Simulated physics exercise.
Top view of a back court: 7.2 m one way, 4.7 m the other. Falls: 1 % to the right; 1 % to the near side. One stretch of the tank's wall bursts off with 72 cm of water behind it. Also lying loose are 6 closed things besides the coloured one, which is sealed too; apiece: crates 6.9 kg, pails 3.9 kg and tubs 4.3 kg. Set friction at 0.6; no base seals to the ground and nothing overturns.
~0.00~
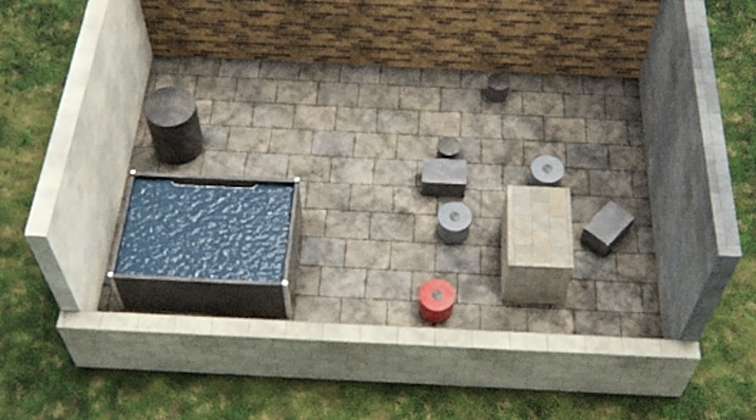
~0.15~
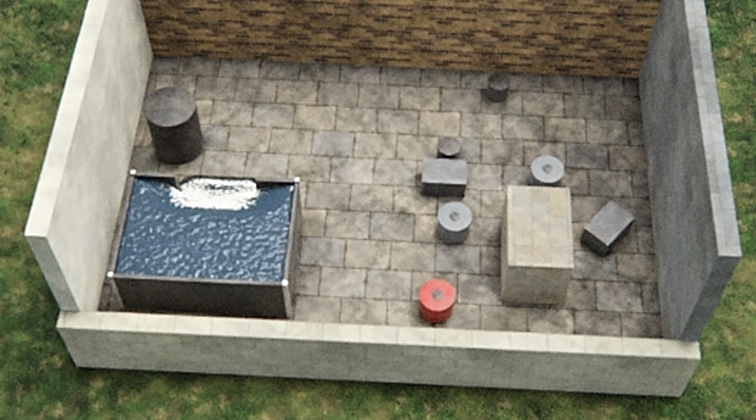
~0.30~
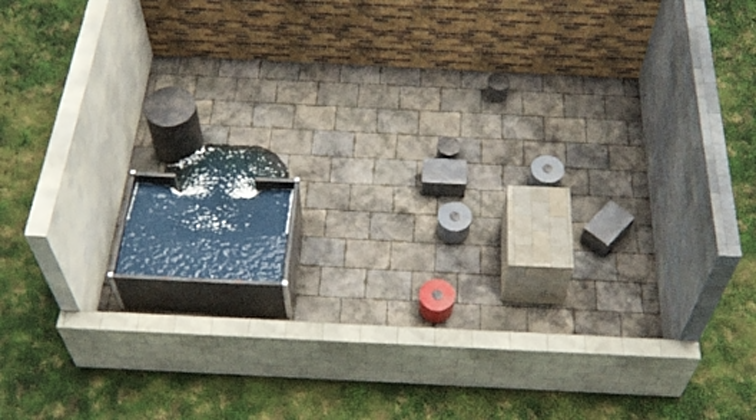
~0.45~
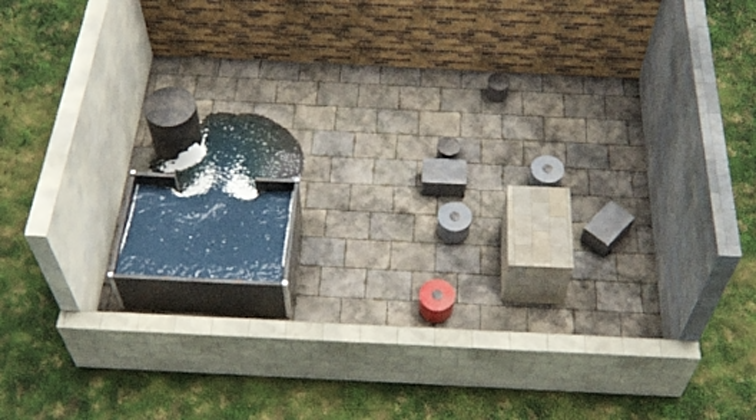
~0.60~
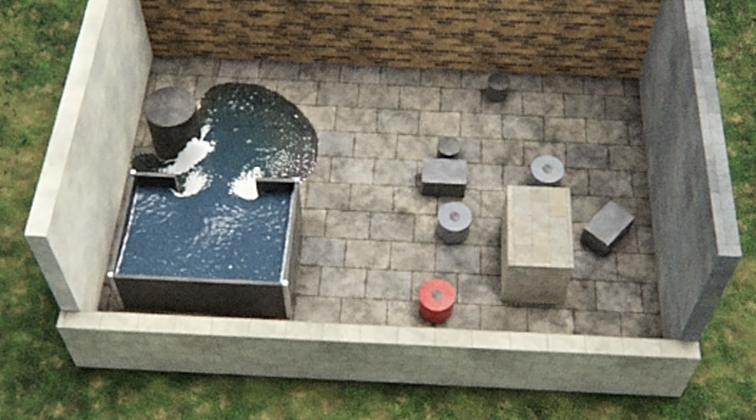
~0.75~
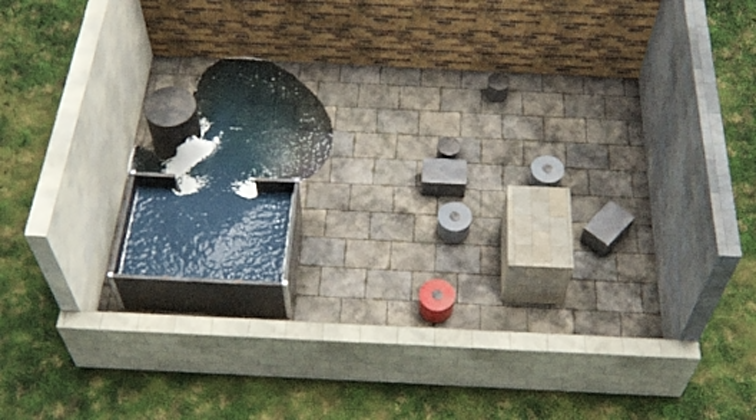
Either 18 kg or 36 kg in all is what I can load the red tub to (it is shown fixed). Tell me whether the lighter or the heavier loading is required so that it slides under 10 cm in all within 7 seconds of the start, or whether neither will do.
Result: Low ballast.
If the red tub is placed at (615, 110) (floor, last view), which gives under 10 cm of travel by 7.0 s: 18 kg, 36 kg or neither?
Just the heavier one.
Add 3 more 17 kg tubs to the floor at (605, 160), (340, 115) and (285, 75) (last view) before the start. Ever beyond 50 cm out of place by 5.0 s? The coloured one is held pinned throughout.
Results, in sequence: Not exceeded / exceeded / exceeded.
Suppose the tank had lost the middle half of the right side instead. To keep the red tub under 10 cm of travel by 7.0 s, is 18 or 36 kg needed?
Then I'd expect neither mass to do.
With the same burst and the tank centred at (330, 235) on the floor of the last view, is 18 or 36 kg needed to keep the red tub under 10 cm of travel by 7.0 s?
Then it turns out the lighter mass already works.
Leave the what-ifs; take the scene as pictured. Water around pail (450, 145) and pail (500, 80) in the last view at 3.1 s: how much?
I'd put it at 3 cm and 4 cm respectively.
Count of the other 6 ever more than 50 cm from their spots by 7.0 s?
I make it 4.
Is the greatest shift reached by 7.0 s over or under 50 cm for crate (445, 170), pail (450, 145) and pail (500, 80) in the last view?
Below the mark, beyond the mark, beyond the mark.
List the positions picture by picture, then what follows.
The first frame shows the red tub at (437, 295) rests on the ground; 3.1 m2 under water; 0 of 7 have shifted.
The second frame shows the red tub at (437, 295), on the bottom; water covers 3.7 m2; 0 of 7 have shifted.
The third frame shows the red tub at (437, 295), on the bottom; 4.6 m2 under water; 0 of 7 have shifted.
The fourth frame shows the red tub at (437, 295), on the bottom; 5.5 m2 under water; 0 of 7 have shifted.
The fifth frame shows the red tub at (437, 295) rests on the ground; 6.4 m2 under water; 0 of 7 have shifted.
The sixth frame shows the red tub at (437, 295), on the bottom; water covers 7.7 m2; 0 of 7 have shifted.
After 1.4 s the red tub would be 0 cm from its start with 18 kg and 0 cm from its start with 36 kg; 0 cm of water round it then.
After 3.1 s the red tub would be 0 cm from its start with 18 kg and 0 cm from its start with 36 kg; 0 cm of water round it then.
After 4.9 s the red tub would be 0 cm from its start with 18 kg and 0 cm from its start with 36 kg; 0 cm of water round it then.
After 7.0 s the red tub would be 0 cm from its start with 18 kg and 0 cm from its start with 36 kg; 5 cm of water round it then.
